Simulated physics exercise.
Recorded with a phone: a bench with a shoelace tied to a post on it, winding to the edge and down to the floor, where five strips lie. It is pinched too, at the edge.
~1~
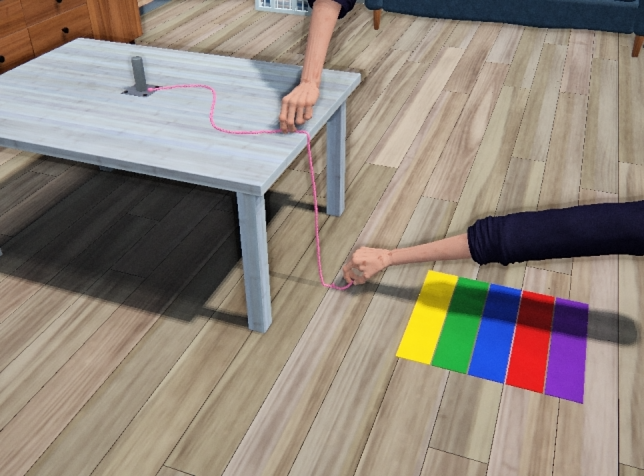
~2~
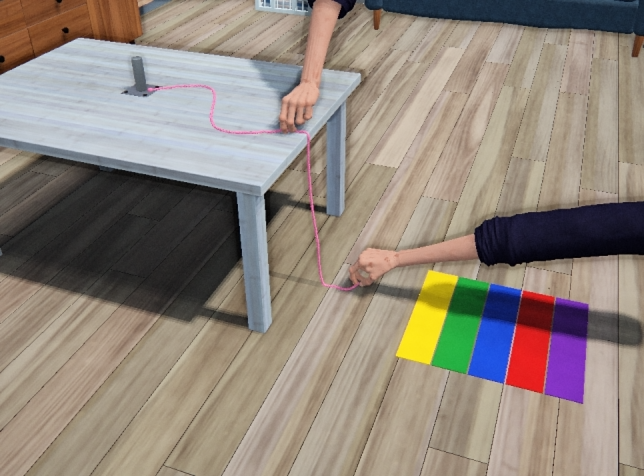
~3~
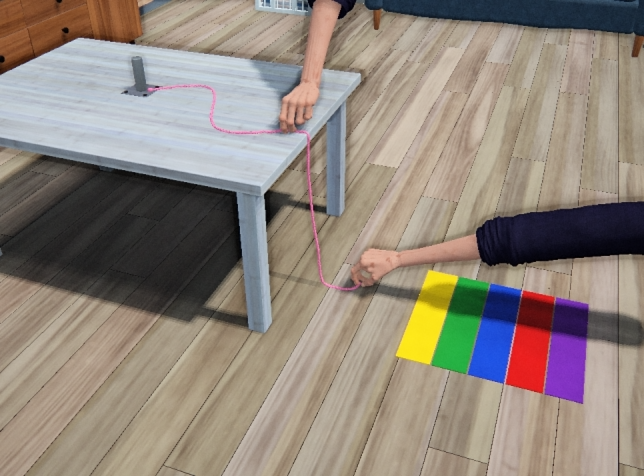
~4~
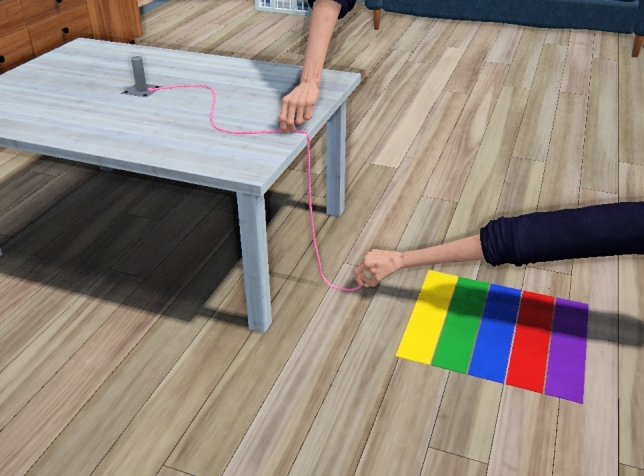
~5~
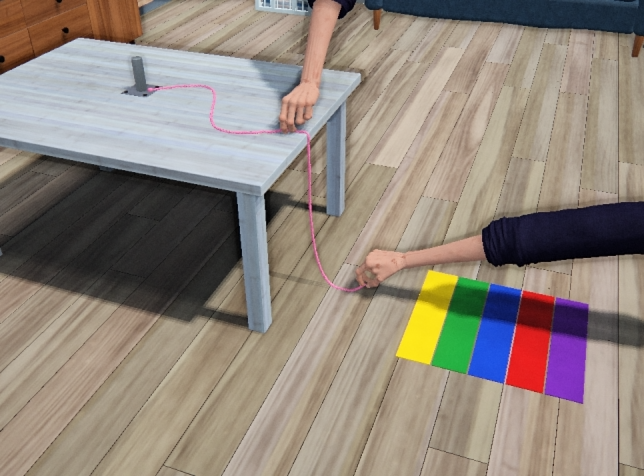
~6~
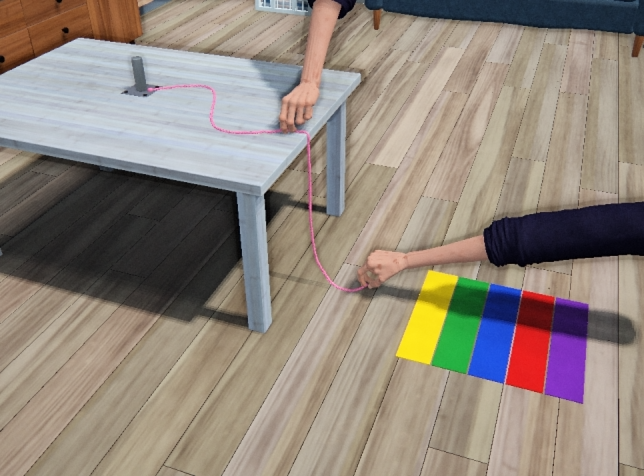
Hand drawing a pink shoelace's end slightly right beside coloured floor strips, while another hand pinches it at the bench edge.
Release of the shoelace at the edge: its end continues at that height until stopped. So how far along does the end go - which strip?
Along to the red strip.
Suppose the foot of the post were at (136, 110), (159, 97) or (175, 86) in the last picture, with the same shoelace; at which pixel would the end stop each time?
One per try, in order: (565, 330), (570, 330), (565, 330).
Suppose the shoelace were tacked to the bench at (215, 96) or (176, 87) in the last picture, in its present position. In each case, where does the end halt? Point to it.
(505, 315) and (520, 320).
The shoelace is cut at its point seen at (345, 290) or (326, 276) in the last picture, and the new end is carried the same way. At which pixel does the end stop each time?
Roughly (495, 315), then roughly (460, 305).
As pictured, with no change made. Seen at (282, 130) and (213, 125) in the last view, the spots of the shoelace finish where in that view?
At (345, 157) for the first, at (280, 120) for the second.
A little later, end near (480, 310); over green.
Next, end near (514, 318); over blue.
When it is tight, end near (536, 322); over red. It gets as far as the red strip.
